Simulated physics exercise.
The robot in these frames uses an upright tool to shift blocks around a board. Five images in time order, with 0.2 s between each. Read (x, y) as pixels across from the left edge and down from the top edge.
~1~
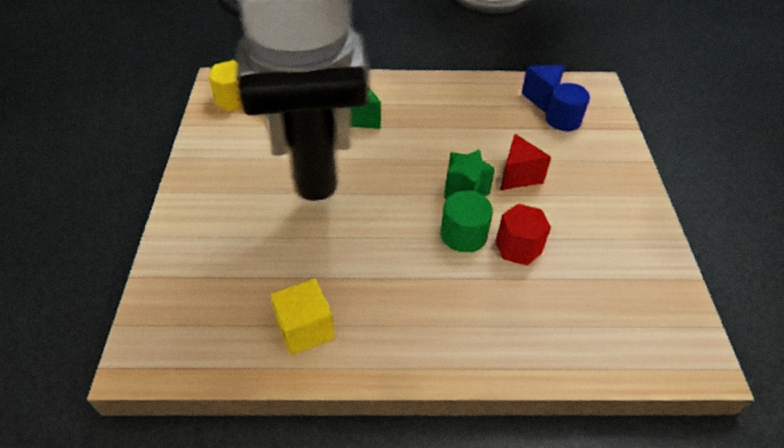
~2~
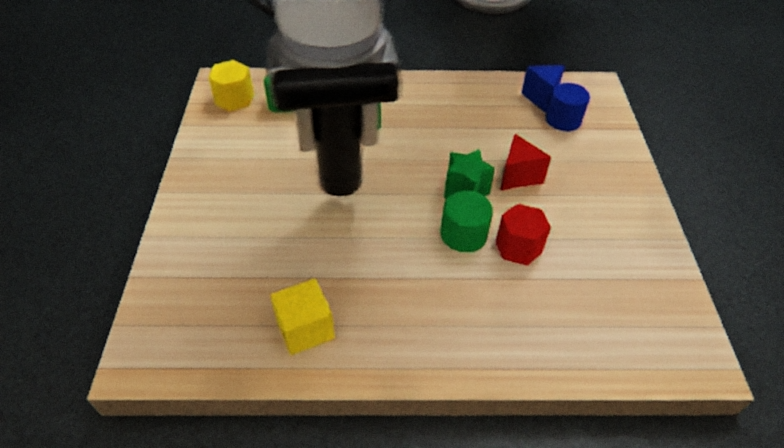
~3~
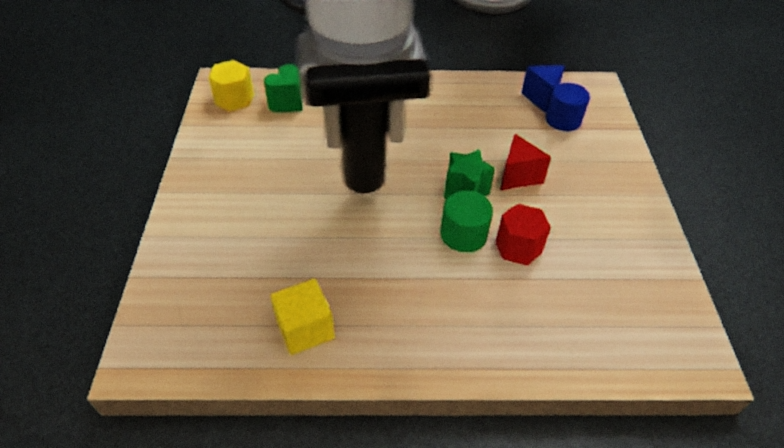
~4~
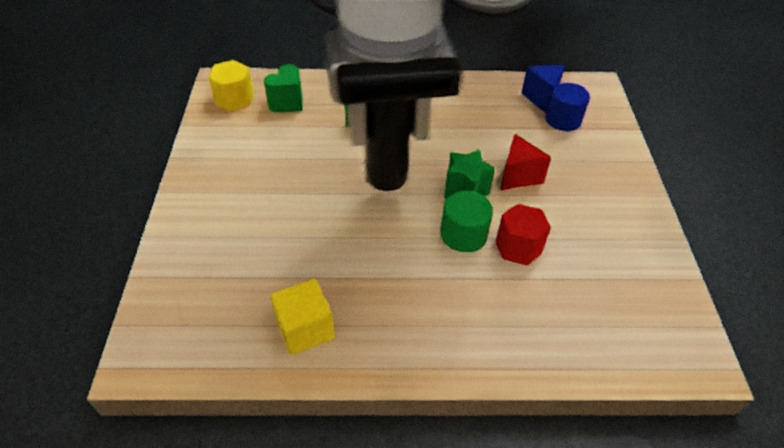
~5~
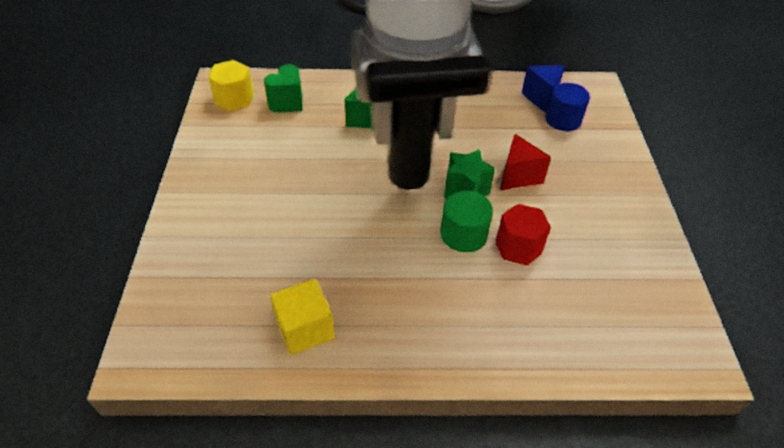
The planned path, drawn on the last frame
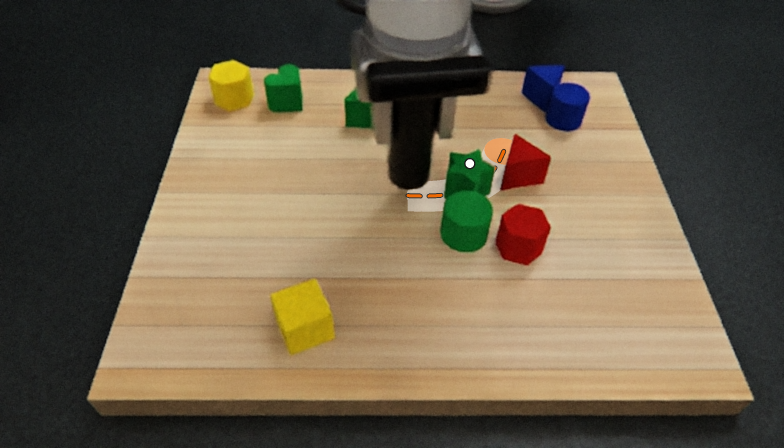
A robot arm with a black upright tool hangs over a pale wooden board on a dark surface, seen from above and in front. A yellow cube sits at the lower left, yellow and green blocks at the upper left, green and red blocks right of centre, and two blue ones at the upper right. The arm glides steadily rightward towards the green star-shaped block, uncovering green blocks behind it, while the blocks and camera stay still.
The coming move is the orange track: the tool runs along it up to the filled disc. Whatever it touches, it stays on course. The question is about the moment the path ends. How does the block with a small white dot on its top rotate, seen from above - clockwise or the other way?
Looking down, it rotates clockwise.
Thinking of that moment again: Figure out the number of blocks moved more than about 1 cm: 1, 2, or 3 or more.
Two blocks, no more.
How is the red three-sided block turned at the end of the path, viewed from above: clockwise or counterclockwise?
Its spin: Anticlockwise.
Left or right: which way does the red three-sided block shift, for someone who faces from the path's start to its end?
It moves over to the right.
The drawn path runs from (408, 196) through (453, 194) and (487, 177) to (504, 151); the dot is on the green star-shaped block.
One third of the way, tool (457, 173); green star-shaped block (496, 165), turned 15° anticlockwise; red three-sided block (531, 151), turned 20° anticlockwise.
Two thirds of the way, tool (492, 156); green star-shaped block (530, 161), turned 15° clockwise; red three-sided block (561, 153), turned 30° anticlockwise.
At the end, tool (508, 131); green cylinder not moved; green star-shaped block (532, 154), turned 45° clockwise; red three-sided block (570, 153), turned 20° anticlockwise.
